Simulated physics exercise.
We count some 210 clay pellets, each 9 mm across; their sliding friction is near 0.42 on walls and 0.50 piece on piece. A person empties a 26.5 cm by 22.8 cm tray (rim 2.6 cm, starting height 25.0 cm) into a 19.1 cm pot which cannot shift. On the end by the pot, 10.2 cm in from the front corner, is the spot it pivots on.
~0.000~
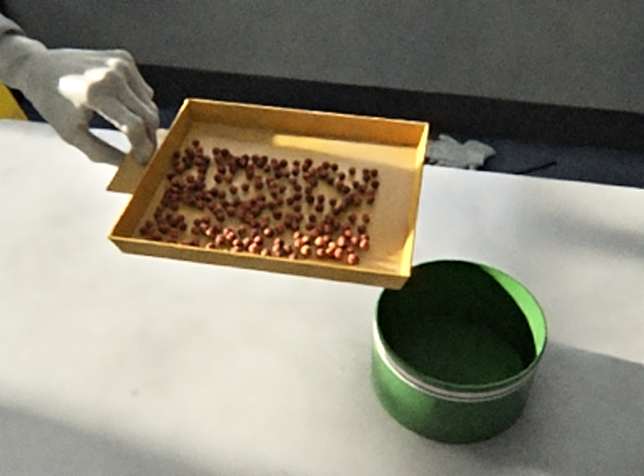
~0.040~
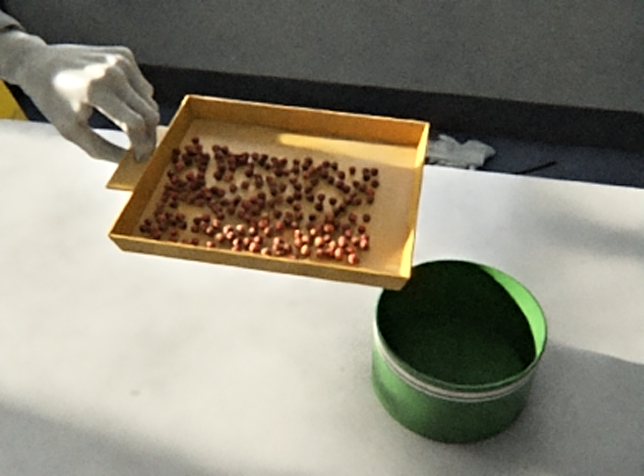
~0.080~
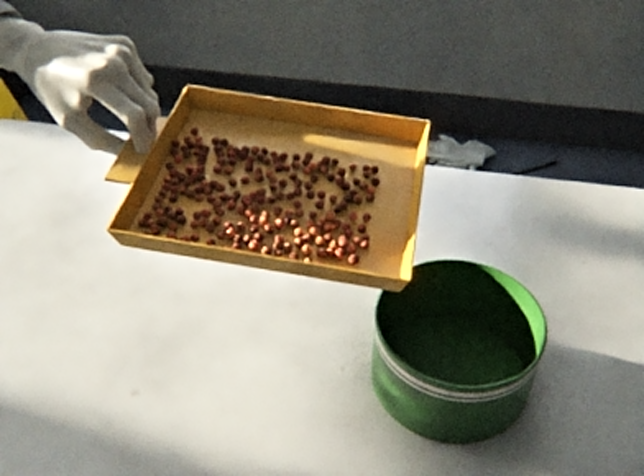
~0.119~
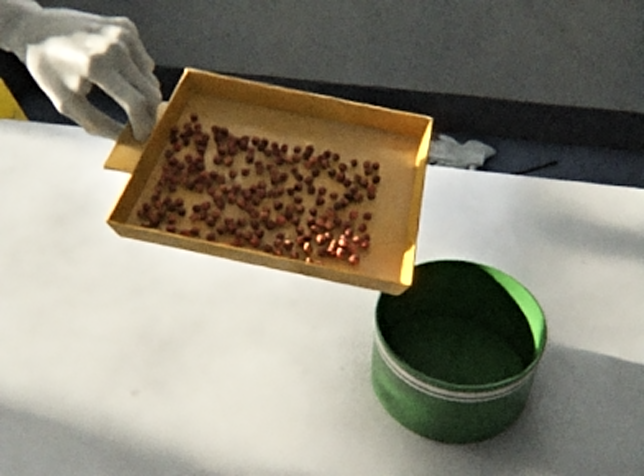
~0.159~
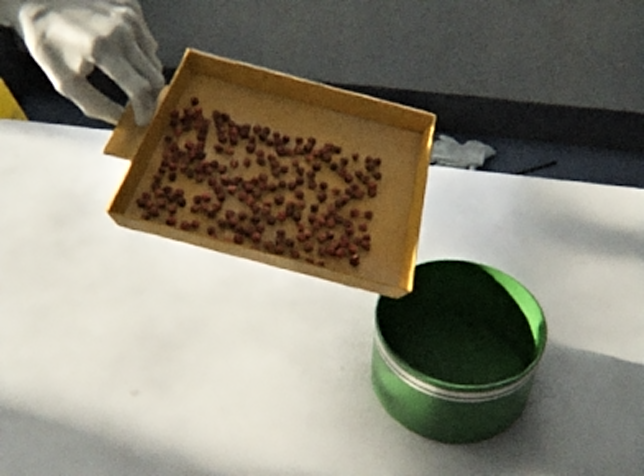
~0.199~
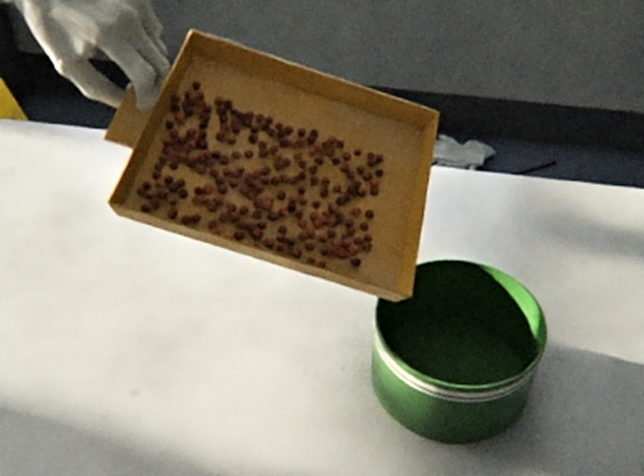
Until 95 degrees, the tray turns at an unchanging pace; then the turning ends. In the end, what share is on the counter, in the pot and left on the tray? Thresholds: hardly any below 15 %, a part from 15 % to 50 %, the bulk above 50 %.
Prediction - counter: The bulk; pot: Hardly any; tray: Hardly any.
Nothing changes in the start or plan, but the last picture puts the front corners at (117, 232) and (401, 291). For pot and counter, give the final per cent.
Pot 0 % / counter 100 %.
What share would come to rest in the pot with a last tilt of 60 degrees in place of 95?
0 %.
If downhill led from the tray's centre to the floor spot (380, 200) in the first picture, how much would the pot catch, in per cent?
About 75 per cent.
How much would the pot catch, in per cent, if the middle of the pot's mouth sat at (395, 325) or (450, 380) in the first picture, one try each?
The shares would be near 70 and 100 per cent respectively.
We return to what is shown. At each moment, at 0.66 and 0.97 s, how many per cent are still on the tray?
About 85, 10.
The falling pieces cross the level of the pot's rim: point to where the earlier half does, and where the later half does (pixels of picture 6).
At roughly (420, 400) first, later on at (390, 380).
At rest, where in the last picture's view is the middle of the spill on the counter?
It comes to rest with its centre close to (418, 468).
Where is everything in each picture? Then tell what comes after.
Tray tilt 0 degrees, front corners at (118, 233) and (402, 269); middle of the pieces at (262, 205); pot at (460, 318), in the first picture.
Tray tilt 1 degrees, front corners at (118, 231) and (402, 270); middle of the pieces at (262, 204), in the second picture.
Tray tilt 4 degrees, front corners at (117, 225) and (403, 273), lowest corner right front; middle of the pieces at (262, 200), in the third picture.
Tray tilt 8 degrees, front corners at (117, 217) and (404, 277), lowest corner right front; middle of the pieces at (262, 194), in the fourth picture.
Tray tilt 13 degrees, front corners at (117, 207) and (404, 283), lowest corner right front; middle of the pieces at (263, 187), in the fifth picture.
Tray tilt 19 degrees, front corners at (118, 198) and (404, 288), lowest corner right front; middle of the pieces at (265, 180); pot at (460, 318). Its pace works out near 135 degrees a second, in the sixth picture.
After 0.48 s, tilt 57 degrees; the tray holds 100 %, the pot 0 %.
Then, at 0.66 s, tilt 82 degrees; the tray holds 85 %, the pot 0 %.
Then, at 0.97 s, tilt 95 degrees; the tray holds 10 %, the pot 5 %.
At rest (1.9 s), counter 95 %, pot 5 %, tray 0 %.
